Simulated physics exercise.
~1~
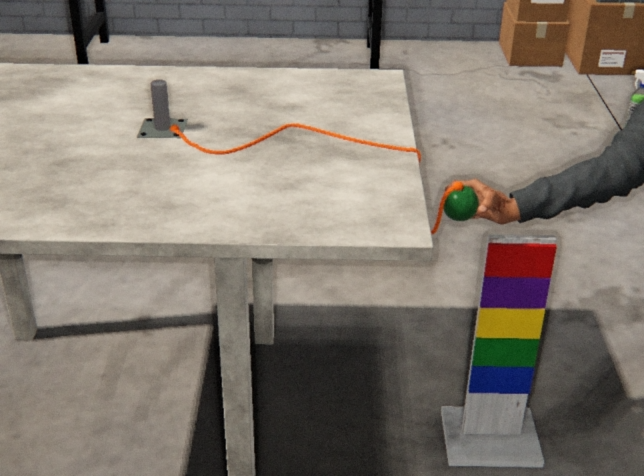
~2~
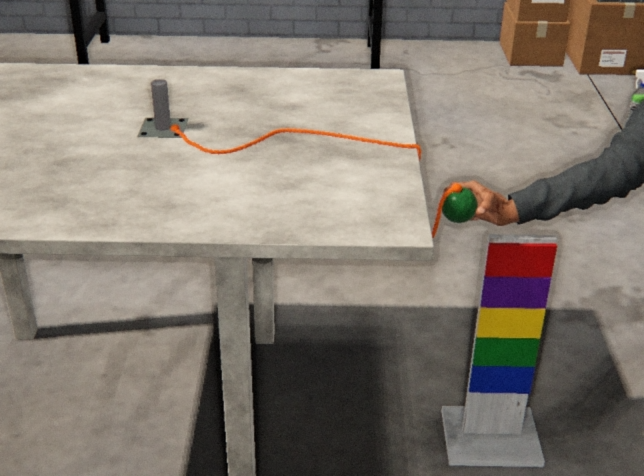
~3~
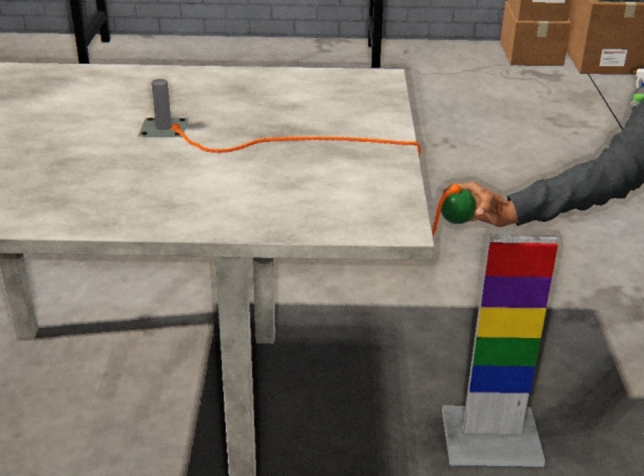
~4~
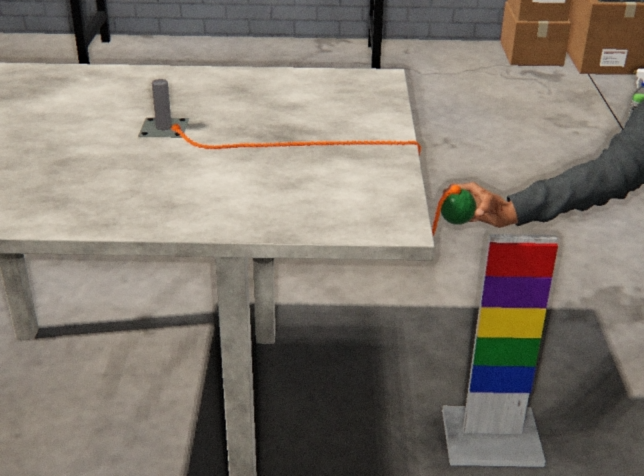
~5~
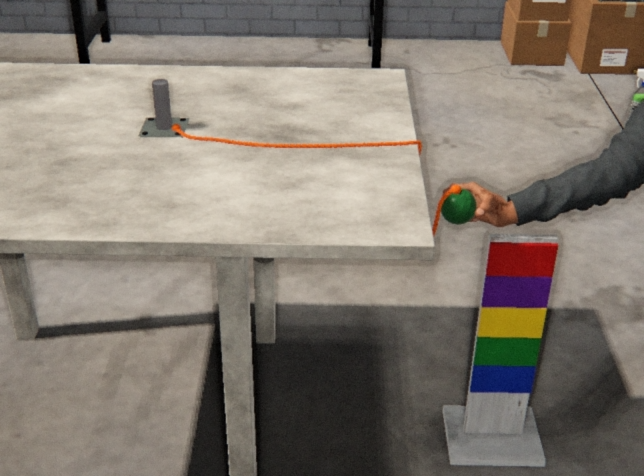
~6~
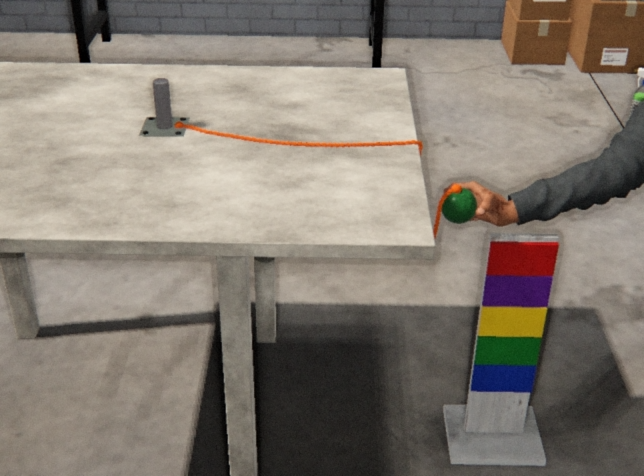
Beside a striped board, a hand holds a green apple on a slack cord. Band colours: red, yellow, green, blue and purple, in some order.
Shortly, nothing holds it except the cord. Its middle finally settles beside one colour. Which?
Green.
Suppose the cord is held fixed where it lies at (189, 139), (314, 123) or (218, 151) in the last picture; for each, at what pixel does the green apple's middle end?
They end up at (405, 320), (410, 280) and (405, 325).
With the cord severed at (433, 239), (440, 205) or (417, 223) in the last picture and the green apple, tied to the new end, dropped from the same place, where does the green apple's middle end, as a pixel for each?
Try 1: (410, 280); try 2: (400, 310); try 3: (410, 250).
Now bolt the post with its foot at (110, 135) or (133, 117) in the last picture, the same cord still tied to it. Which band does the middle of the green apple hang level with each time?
Yellow; yellow.
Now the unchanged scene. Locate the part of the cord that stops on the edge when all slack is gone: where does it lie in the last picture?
Roughly (411, 143).
Soon after, apple near (441, 348); level with green.
Then, apple near (376, 325); level with green.
Further on, apple near (417, 334); level with green.
At rest, apple near (400, 334); level with green. Its middle rests at the green band.
